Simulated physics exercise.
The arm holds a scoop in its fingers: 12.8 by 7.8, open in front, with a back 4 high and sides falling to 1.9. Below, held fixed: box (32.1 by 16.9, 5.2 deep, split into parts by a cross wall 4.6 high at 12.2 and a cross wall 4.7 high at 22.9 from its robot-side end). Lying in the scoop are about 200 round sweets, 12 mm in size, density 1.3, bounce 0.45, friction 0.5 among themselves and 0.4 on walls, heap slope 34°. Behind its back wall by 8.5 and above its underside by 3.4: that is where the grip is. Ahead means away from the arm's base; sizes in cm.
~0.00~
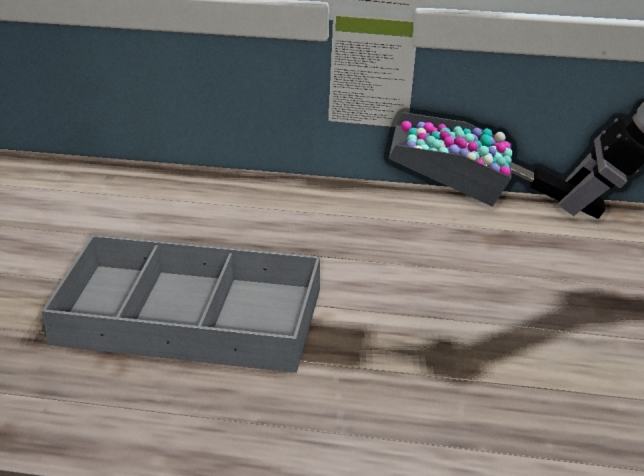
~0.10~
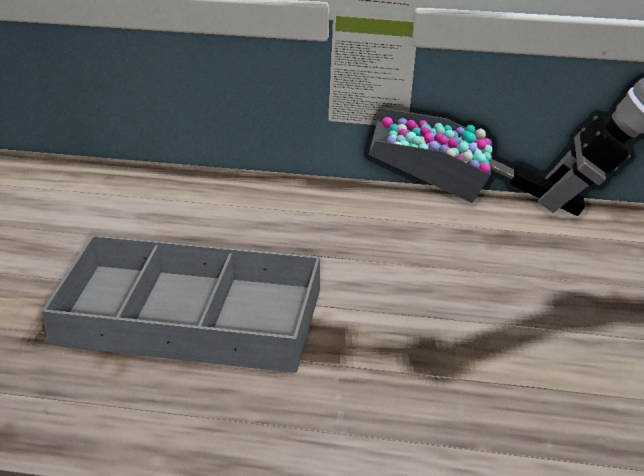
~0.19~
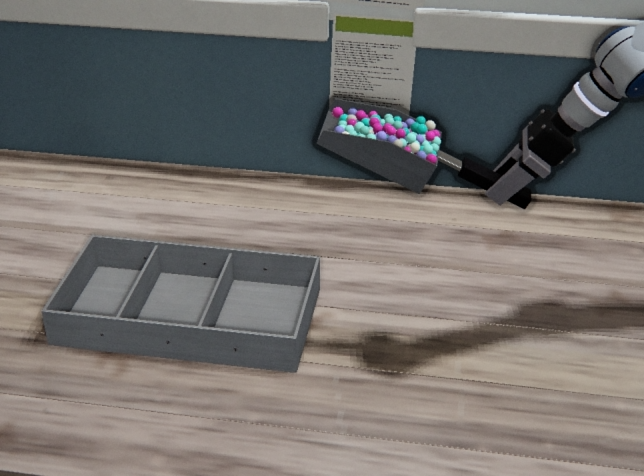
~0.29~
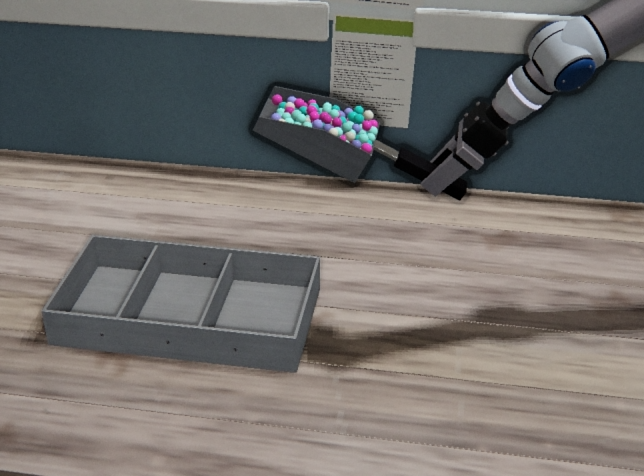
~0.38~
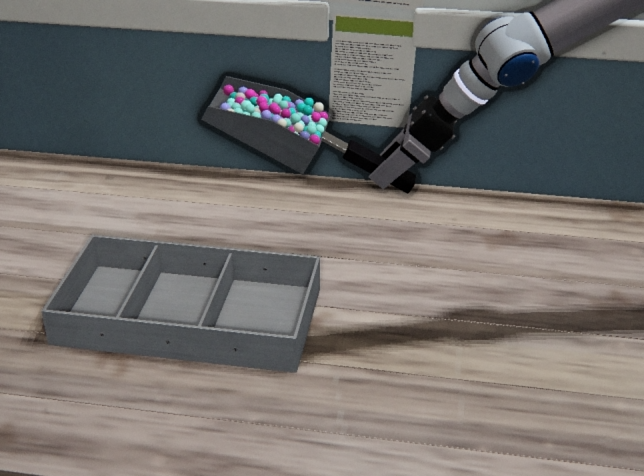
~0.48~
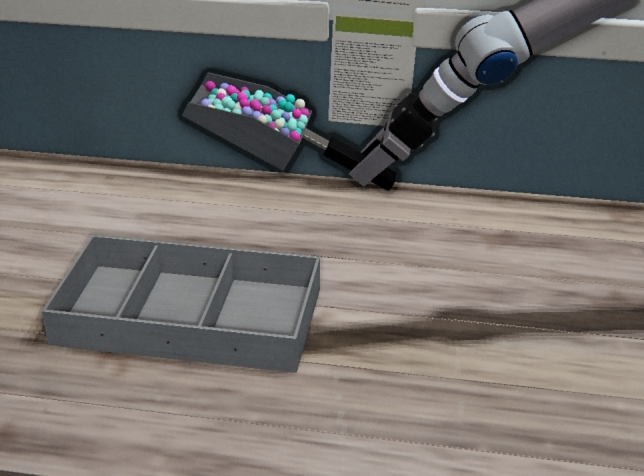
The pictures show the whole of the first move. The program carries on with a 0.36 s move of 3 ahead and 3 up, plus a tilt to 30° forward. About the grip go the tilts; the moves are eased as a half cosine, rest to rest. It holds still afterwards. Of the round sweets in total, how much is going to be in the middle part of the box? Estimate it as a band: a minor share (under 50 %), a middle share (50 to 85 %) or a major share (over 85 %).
A major share.
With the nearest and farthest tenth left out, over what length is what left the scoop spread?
Around 8 cm long.
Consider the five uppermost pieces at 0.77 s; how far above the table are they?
Height: Around 24 cm.
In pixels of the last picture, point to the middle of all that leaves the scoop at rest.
Roughly at pixel (168, 305).
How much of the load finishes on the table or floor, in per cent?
About 0 %.
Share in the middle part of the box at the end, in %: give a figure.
I'd say some 100 per cent of it.
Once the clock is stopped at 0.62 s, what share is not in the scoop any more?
0 %.
After 0.62 s, tilted 8° backward, highest piece 30 above the table; 200 on the scoop.
After 0.77 s, tilted 24° forward, highest piece 25 above the table; 194 on the scoop, 6 in flight or on a rim.
After 1.04 s, tilted 30° forward, highest piece 21 above the table; 87 in the middle part, 82 on the scoop, 31 in flight or on a rim.
After 2.09 s, tilted 30° forward, highest piece 4 above the table; 200 in the middle part.
At rest, 200 in the middle part. That is 100 % in the middle part of the box.
